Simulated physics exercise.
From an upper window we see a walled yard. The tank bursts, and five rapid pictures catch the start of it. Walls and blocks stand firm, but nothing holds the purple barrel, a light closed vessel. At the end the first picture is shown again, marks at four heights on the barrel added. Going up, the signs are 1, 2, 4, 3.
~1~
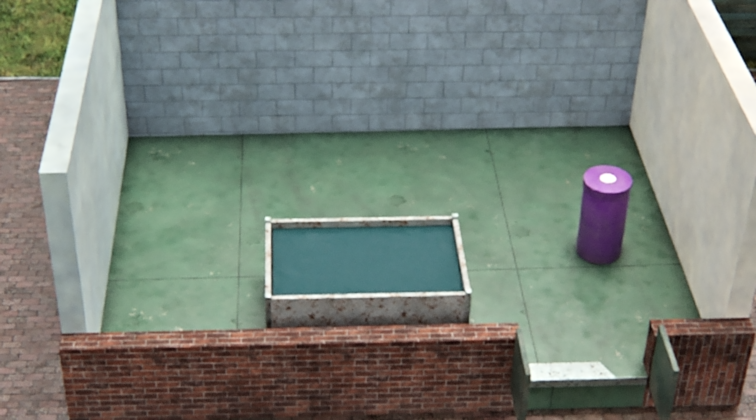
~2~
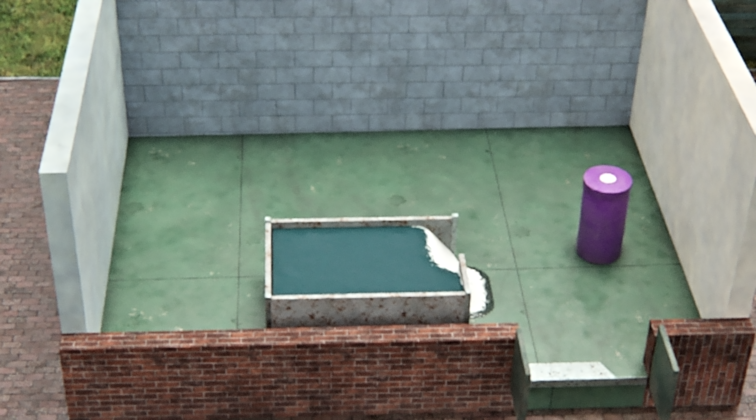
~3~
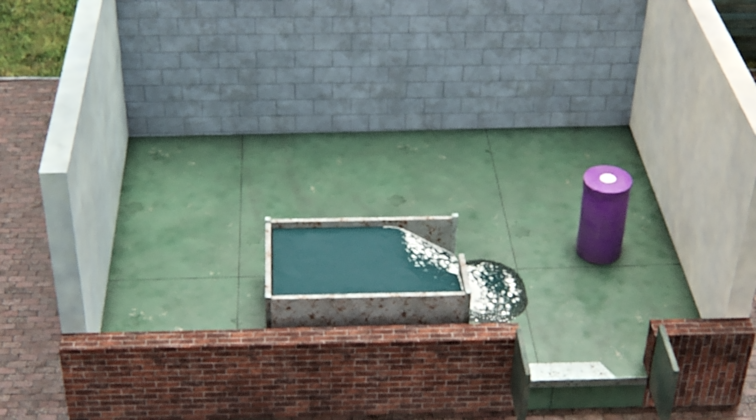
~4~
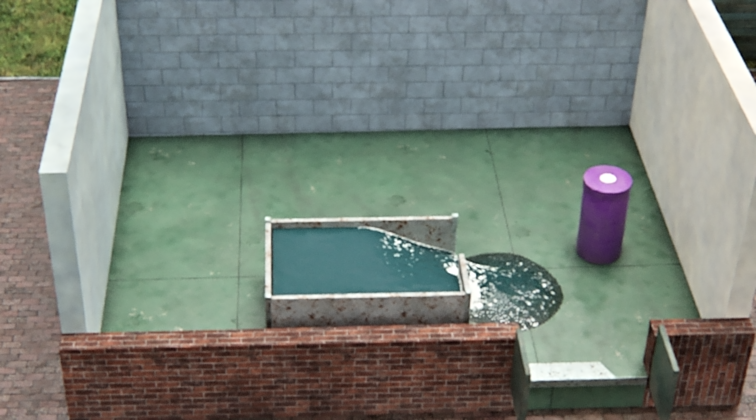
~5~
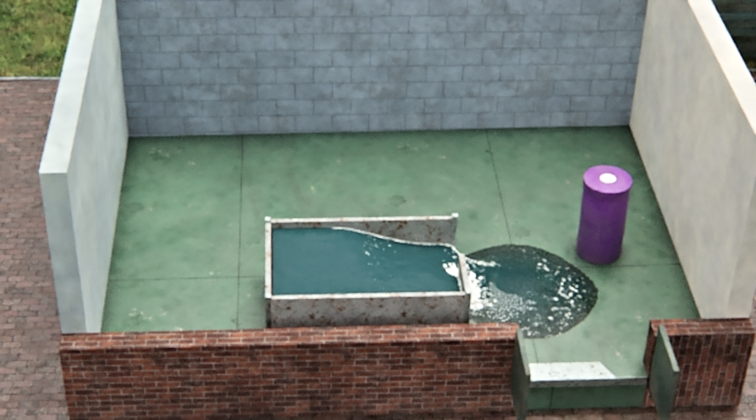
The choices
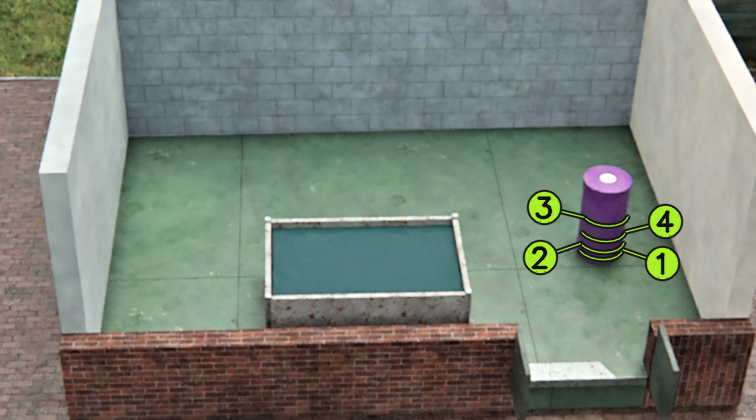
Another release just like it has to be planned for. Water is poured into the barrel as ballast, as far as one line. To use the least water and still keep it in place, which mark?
Choose 4.
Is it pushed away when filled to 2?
Yes.
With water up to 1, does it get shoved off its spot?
Yes, it does.
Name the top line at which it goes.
2 it is.
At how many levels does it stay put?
Two of the four.
In lime, 1 at (604, 259); 2 at (605, 252); 3 at (609, 226); 4 at (606, 241); from the bottom up 1, 2, 4, 3.
With 1, it is pushed about 6 times its own width away.
With 2, it is pushed about its own width away.
With 3, it does not move.
With 4, it does not move.
